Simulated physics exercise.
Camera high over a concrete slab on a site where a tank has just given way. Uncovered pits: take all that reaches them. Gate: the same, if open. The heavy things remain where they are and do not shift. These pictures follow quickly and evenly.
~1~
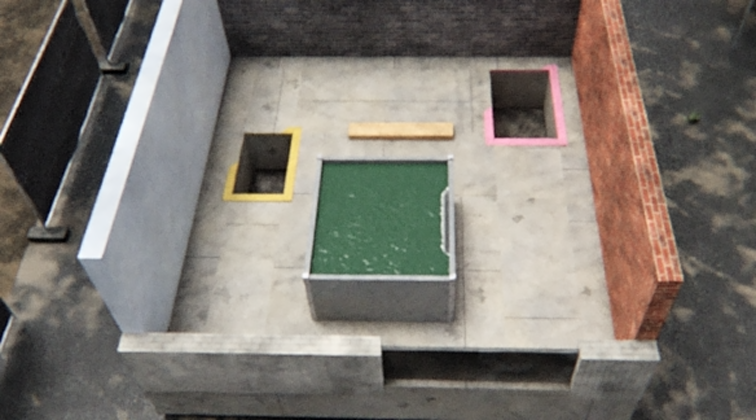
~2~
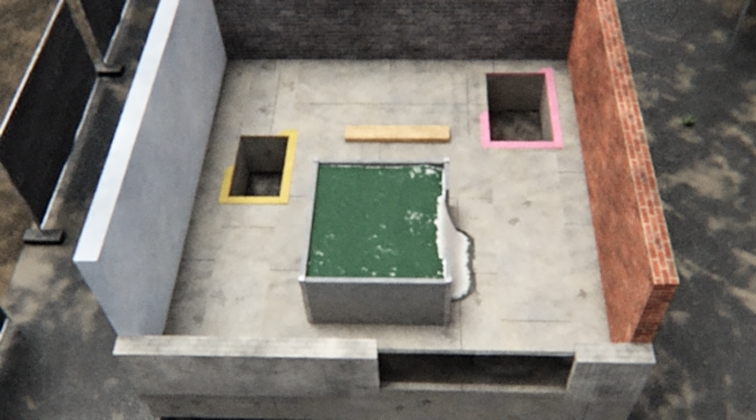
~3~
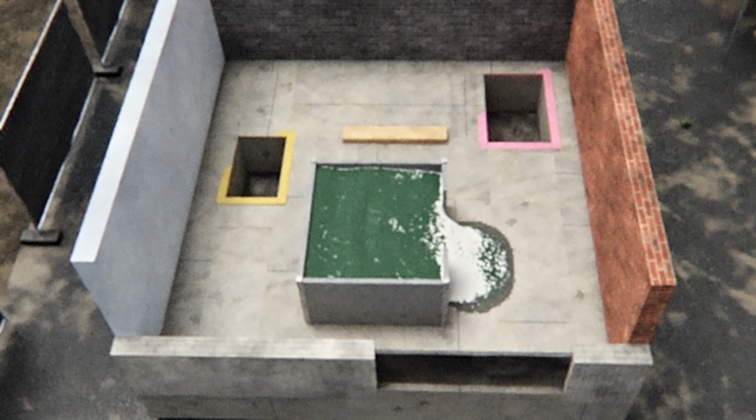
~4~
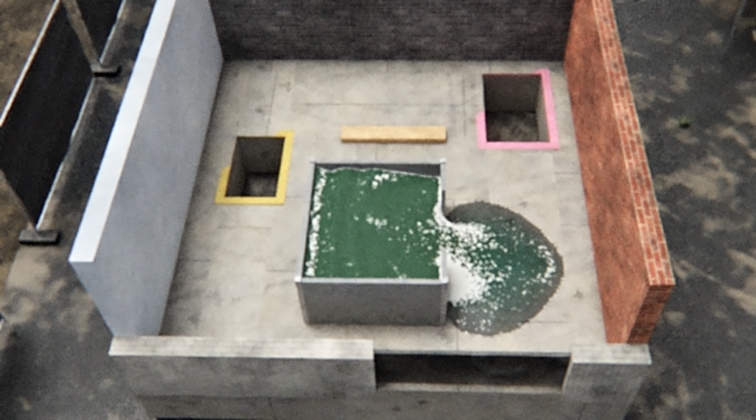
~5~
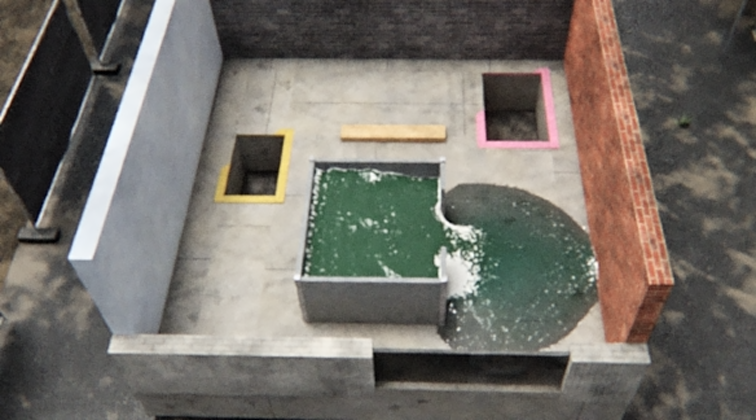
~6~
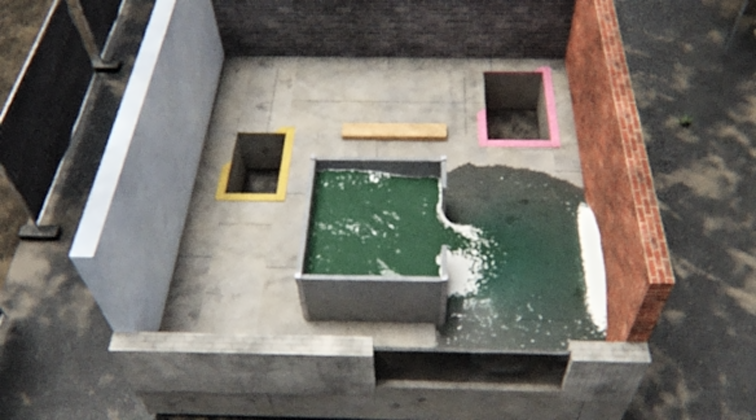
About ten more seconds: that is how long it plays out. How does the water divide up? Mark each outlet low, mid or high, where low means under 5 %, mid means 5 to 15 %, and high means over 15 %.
Marks - gate: Low, yellow pit: Mid, pink pit: High.
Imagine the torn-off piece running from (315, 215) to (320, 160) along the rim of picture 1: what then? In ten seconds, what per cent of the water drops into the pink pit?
Roughly 14 per cent goes to the pink pit.
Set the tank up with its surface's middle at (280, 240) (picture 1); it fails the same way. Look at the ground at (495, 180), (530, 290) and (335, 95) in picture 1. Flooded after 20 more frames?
So, first one got wet, second one got wet, third one stays dry.
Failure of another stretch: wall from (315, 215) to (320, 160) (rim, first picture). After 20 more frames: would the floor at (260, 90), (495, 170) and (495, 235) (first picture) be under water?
Listed in order, they come out sitting in a pool, without a puddle and without a puddle.
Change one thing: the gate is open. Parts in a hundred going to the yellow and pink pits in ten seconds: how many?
Shares in percent: Yellow 2, pink 35.
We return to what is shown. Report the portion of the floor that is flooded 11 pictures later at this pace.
It comes to 30 per cent.
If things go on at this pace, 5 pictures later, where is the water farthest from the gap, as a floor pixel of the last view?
Front's tip: Near (562, 96).
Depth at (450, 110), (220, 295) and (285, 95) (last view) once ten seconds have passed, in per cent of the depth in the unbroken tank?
I'd say close to 2, 8 and 4 percent.
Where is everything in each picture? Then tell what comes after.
The first picture shows the water tank at (382, 218) is whole and still.
In the second picture, water pours out at (444, 246) and has run to (460, 295).
In the third picture, water pours out at (442, 249) and has run to (505, 288).
In the fourth picture, water pours out at (440, 250) and has run to (558, 273).
In the fifth picture, water pours out at (440, 249) and has run to (597, 293).
In the sixth picture, water pours out at (441, 247) and has run to (605, 342).
A moment on, water covers 25 % of the floor; the gate 0 %, the yellow pit 0 %, the pink pit 0 %.
Next, water covers 30 % of the floor; the gate 0 %, the yellow pit 0 %, the pink pit 5 %.
Then, water covers 50 % of the floor; the gate 0 %, the yellow pit 0 %, the pink pit 14 %.
Later, water covers 75 % of the floor; the gate 0 %, the yellow pit 2 %, the pink pit 28 %.
In the end, water covers 95 % of the floor; the gate 0 %, the yellow pit 9 %, the pink pit 39 %.
